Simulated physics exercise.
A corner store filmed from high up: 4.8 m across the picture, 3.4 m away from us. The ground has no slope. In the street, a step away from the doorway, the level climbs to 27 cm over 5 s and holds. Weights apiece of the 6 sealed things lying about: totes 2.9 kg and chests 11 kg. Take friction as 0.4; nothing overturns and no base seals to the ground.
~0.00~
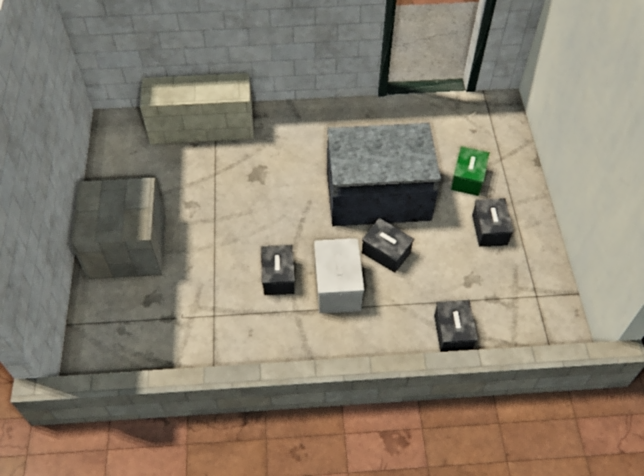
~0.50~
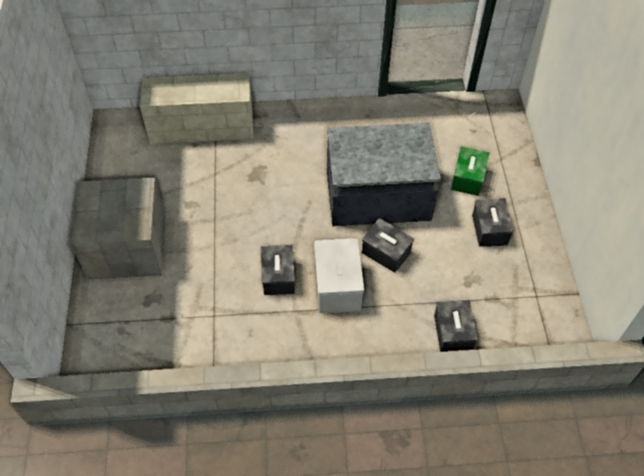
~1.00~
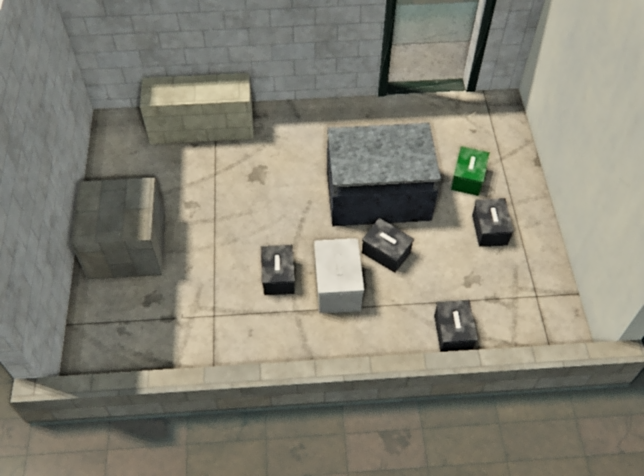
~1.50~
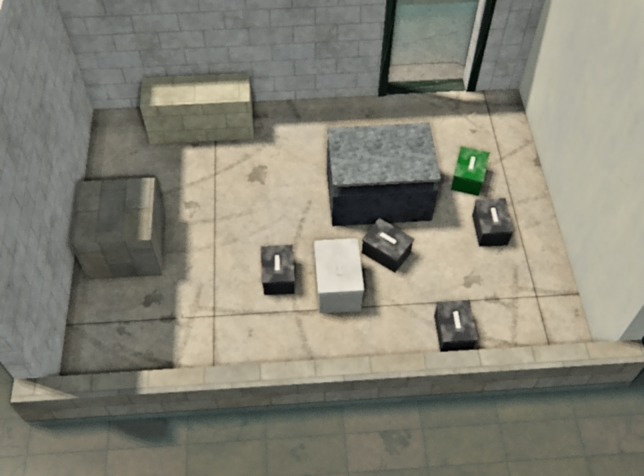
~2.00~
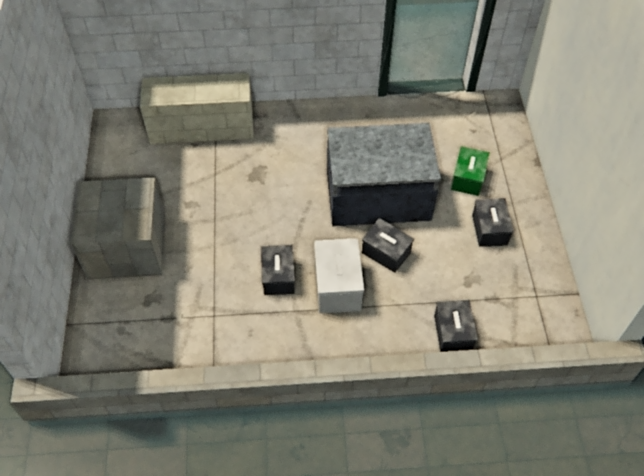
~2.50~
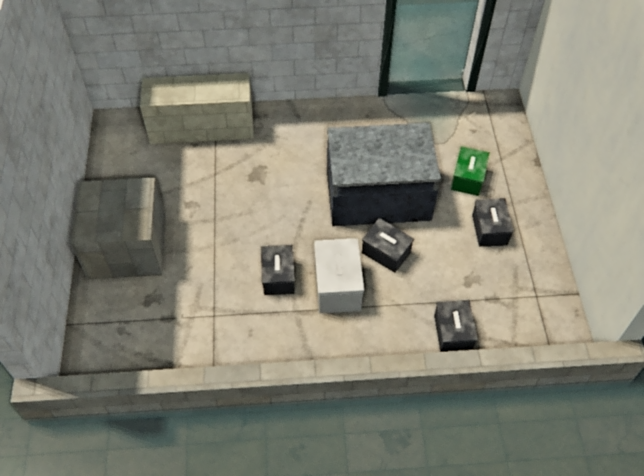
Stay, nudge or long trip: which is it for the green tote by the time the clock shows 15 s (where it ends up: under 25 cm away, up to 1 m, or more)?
Green tote ends far away.
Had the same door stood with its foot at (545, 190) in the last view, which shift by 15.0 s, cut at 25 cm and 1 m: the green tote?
Then the green tote ends far away.
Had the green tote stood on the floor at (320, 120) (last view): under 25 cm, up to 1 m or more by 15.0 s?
It slides a little.
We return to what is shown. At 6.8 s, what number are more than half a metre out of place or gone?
I count 3.
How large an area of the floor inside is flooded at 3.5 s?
About 2.5 m2.
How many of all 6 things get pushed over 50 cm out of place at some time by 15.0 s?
I count 5.
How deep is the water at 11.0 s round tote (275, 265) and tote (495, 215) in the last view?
About 8 and 11 cm.
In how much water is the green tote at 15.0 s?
About 21 cm.
After 3.5 s the green tote is near (482, 179), 0.2 m from its start, aground; 0 afloat.
After 6.8 s the green tote is near (575, 310), 1.9 m from its start, afloat; 3 afloat.
After 11.0 s the green tote is near (538, 323), 1.9 m from its start, afloat; 6 afloat.
After 15.0 s the green tote is near (563, 325), 2.0 m from its start, afloat; 6 afloat.
